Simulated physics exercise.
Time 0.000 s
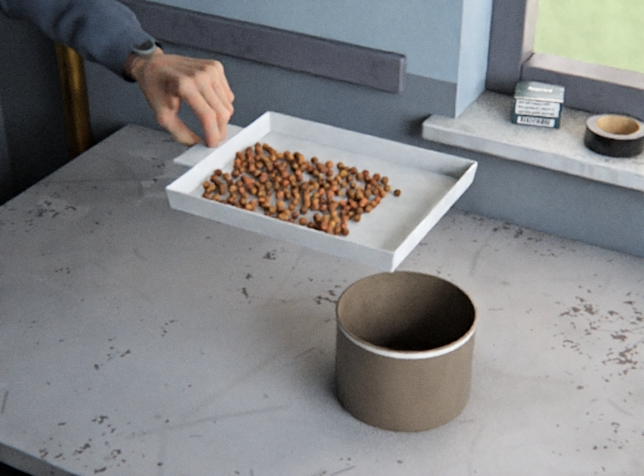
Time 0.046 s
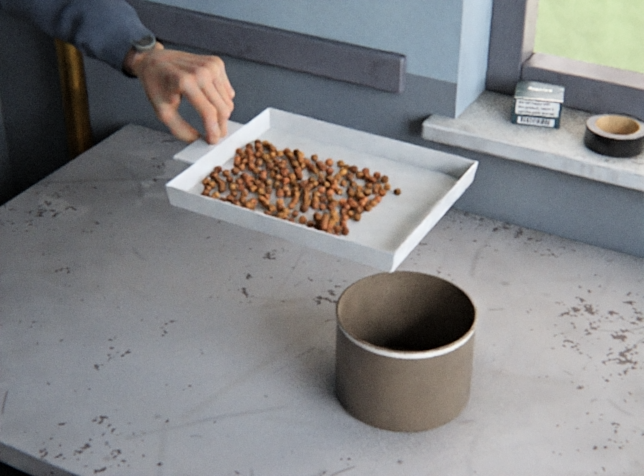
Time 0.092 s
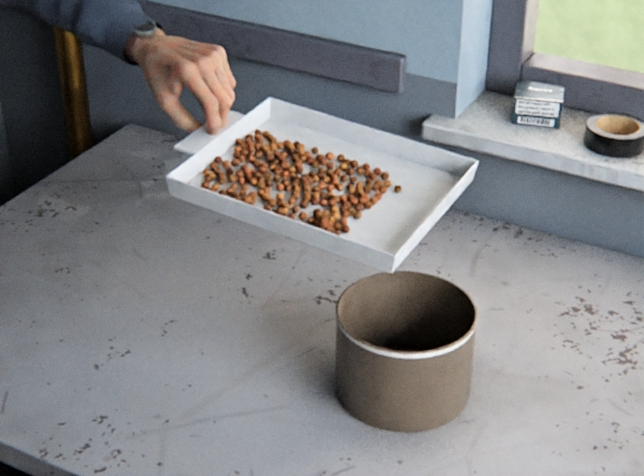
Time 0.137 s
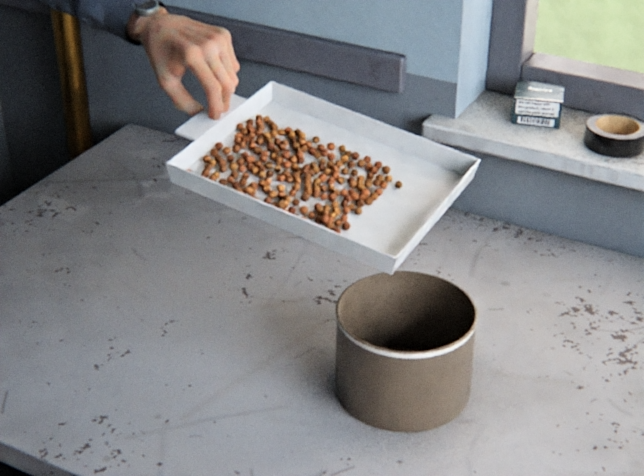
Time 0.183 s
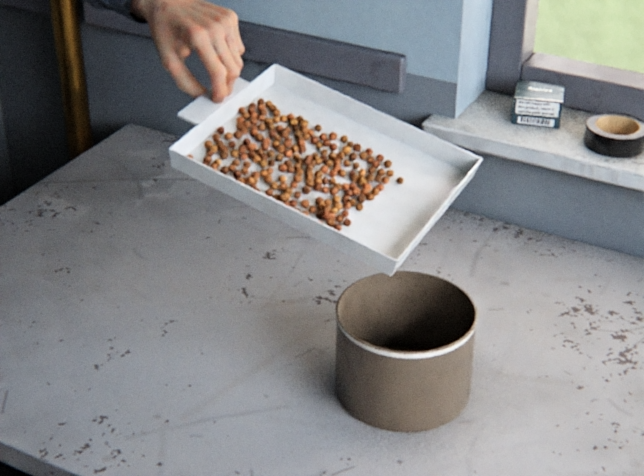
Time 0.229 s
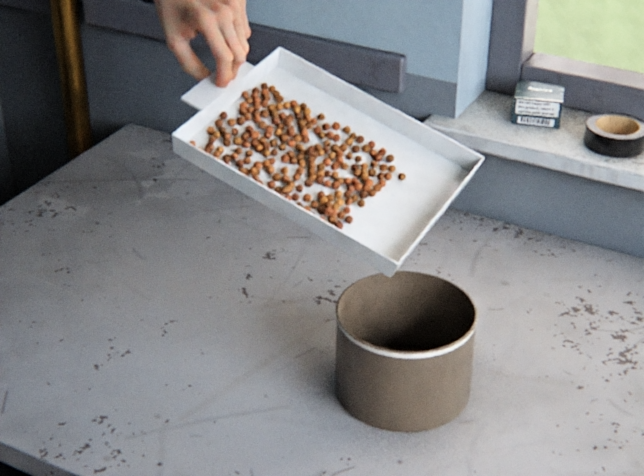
On a worn grey table, a hand steadily tilts a white tray of brown balls above a round pot.
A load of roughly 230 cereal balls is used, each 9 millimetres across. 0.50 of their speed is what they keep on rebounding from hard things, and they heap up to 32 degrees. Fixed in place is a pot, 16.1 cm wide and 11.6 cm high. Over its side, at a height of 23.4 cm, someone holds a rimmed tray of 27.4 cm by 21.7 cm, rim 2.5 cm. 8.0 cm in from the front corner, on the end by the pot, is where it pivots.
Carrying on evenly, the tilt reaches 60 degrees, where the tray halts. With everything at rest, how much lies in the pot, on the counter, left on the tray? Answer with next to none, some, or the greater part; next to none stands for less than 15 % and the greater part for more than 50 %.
Pot: Next to none; counter: Some; tray: The greater part.
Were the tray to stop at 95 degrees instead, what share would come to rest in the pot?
Result: Close to 5 %.
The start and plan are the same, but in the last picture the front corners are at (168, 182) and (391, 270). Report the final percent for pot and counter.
Per cent by place - pot 0, counter 0.
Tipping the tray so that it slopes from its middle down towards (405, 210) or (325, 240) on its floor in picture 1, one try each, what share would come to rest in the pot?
I'd put it at about 0 per cent for the first tilt and about 0 per cent for the second.
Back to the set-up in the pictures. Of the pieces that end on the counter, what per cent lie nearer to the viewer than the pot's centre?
Estimate: Close to 90 per cent of the pieces.
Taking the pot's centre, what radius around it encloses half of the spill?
22 cm.
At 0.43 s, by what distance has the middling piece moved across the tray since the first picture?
It has moved some 3 cm from its start.
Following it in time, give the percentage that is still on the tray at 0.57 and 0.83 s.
100 then 75.
Then, at 0.43 s, tilt 39 degrees; the tray holds 100 %, the pot 0 %.
After 0.57 s, tilt 54 degrees; the tray holds 100 %, the pot 0 %.
Then, at 0.83 s, tilt 60 degrees; the tray holds 75 %, the pot 0 %.
By 1.8 s all is still; pot 0 %, counter 25 %, tray 70 %.
